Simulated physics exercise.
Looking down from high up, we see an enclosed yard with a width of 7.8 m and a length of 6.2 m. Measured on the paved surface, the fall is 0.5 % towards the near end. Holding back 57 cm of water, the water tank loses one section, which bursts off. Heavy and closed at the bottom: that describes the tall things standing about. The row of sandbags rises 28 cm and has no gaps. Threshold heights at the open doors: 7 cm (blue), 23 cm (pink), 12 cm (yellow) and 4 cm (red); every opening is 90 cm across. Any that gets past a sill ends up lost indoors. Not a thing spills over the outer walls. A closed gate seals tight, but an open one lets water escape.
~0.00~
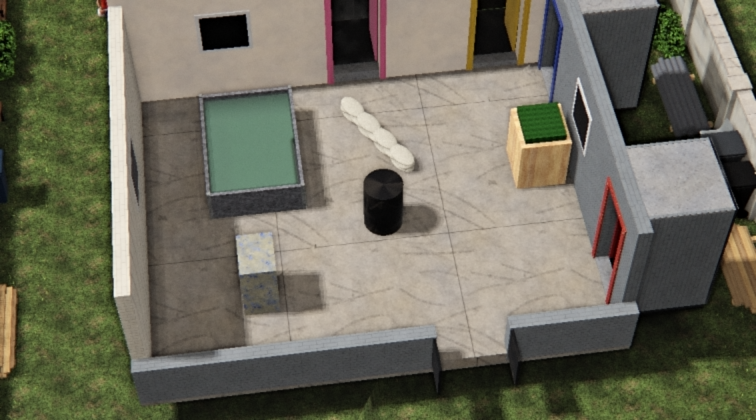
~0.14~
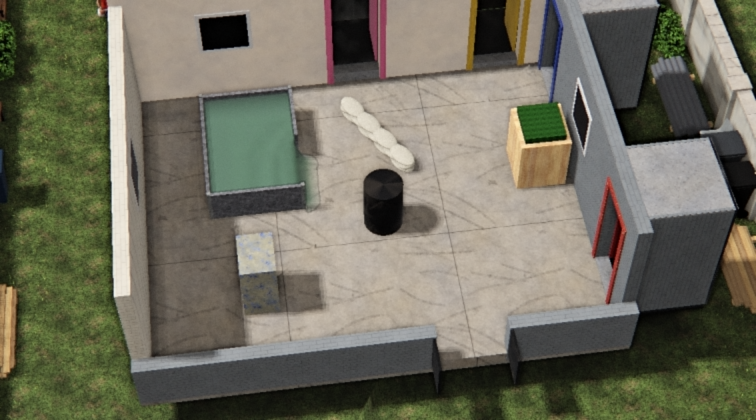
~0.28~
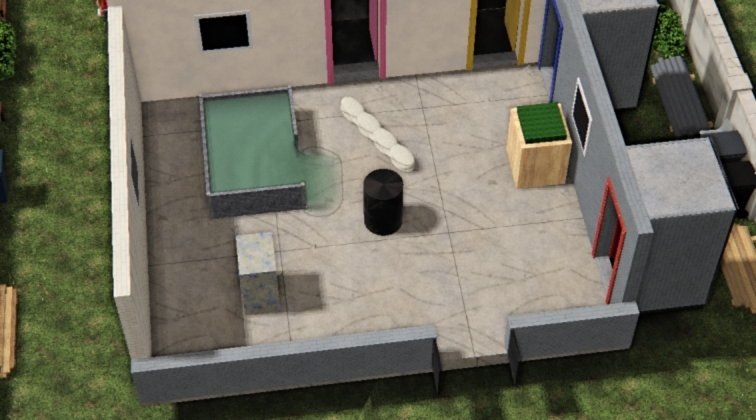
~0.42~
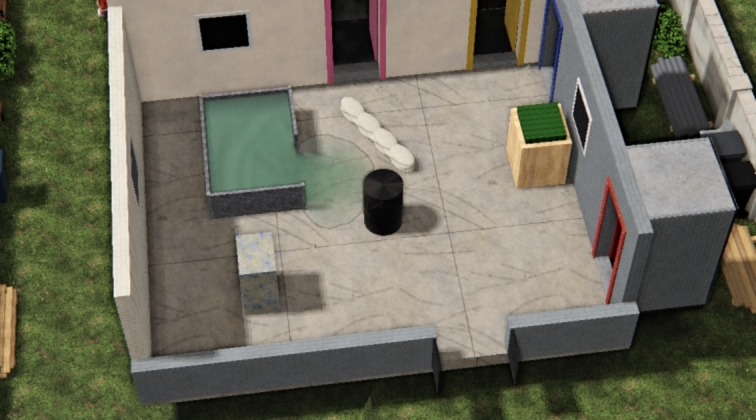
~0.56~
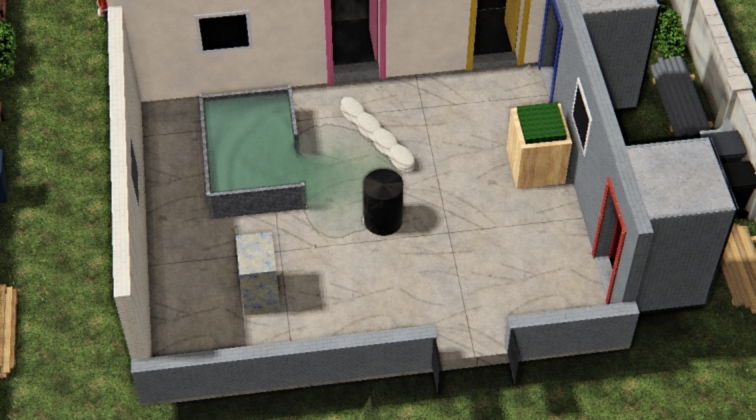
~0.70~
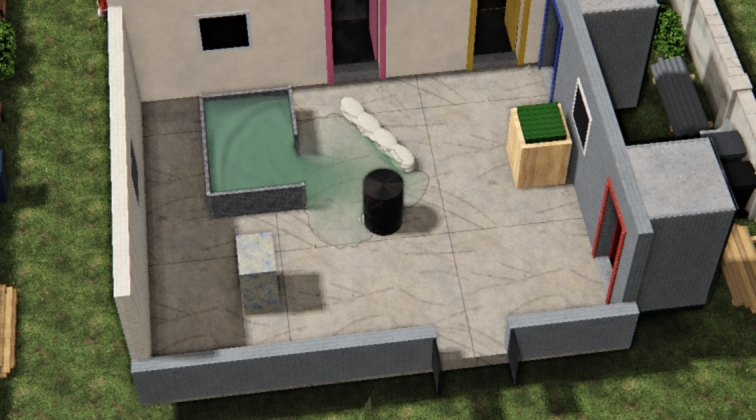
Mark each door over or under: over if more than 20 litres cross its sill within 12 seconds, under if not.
Marks: Blue door: Under; pink door: Under; yellow door: Under; red door: Over.
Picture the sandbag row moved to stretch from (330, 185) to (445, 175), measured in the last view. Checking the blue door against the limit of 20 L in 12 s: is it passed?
After that, blue comes out too high.
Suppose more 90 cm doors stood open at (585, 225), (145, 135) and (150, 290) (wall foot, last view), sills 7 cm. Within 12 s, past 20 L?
More, less, less.
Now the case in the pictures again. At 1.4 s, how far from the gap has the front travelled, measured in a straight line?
I'd say close to 4.2 m.
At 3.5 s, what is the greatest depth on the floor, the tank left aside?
I'd put it at close to 24 cm.
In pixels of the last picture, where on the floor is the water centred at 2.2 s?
Centre: Roughly (317, 177) px.
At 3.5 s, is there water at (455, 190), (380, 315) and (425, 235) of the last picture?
Status of the three spots: Inundated, inundated, inundated.
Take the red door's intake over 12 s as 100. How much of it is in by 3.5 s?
Some 10 per cent by then.
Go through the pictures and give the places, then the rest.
In the first frame, the water tank at (251, 142) is whole and still, 57 cm deep.
In the second frame, the front is at (311, 208), 0.6 m from the gap at (299, 174); 0.3 m2 of floor is under water; 57 cm left at the back of the water tank.
In the third frame, the front is at (329, 211), 0.9 m from the gap at (299, 176); 0.9 m2 of floor is under water; 57 cm left at the back of the water tank.
In the fourth frame, water pours out at (299, 177) and has run 1.3 m, to a hidden place; typically 7 cm deep outside, 57 cm at the water tank's back.
In the fifth frame, water pours out at (299, 176) and has run 1.8 m, to a hidden place; typically 6 cm deep outside, 53 cm at the water tank's back.
In the sixth frame, water pours out at (299, 176) and has run 2.3 m, to (424, 182); typically 6 cm deep outside, 48 cm at the water tank's back.
After 1.4 s water covers 15 % of the floor and is deepest (36 cm) near (369, 209); blue door not reached, pink door not reached, yellow door not reached, red door not reached.
After 2.2 s water covers 35 % of the floor and is deepest (32 cm) near (382, 169); blue door not reached, pink door not reached, yellow door not reached, red door not reached.
After 3.5 s water covers 55 % of the floor and is deepest (24 cm) near (605, 329); blue door 2 cm at the sill, 0 L in, pink door 2 cm at the sill, 0 L in, yellow door not reached, red door 9 cm at the sill, 11 L in.
After 7.0 s water covers 75 % of the floor and is deepest (13 cm) near (382, 169); blue door 4 cm at the sill, 0 L in, pink door 3 cm at the sill, 0 L in, yellow door 4 cm at the sill, 0 L in, red door 8 cm at the sill, 62 L in.
After 12.0 s water covers 95 % of the floor and is deepest (9 cm) near (154, 382); blue door 5 cm at the sill, 0 L in, pink door 2 cm at the sill, 0 L in, yellow door 4 cm at the sill, 0 L in, red door 7 cm at the sill, 93 L in.
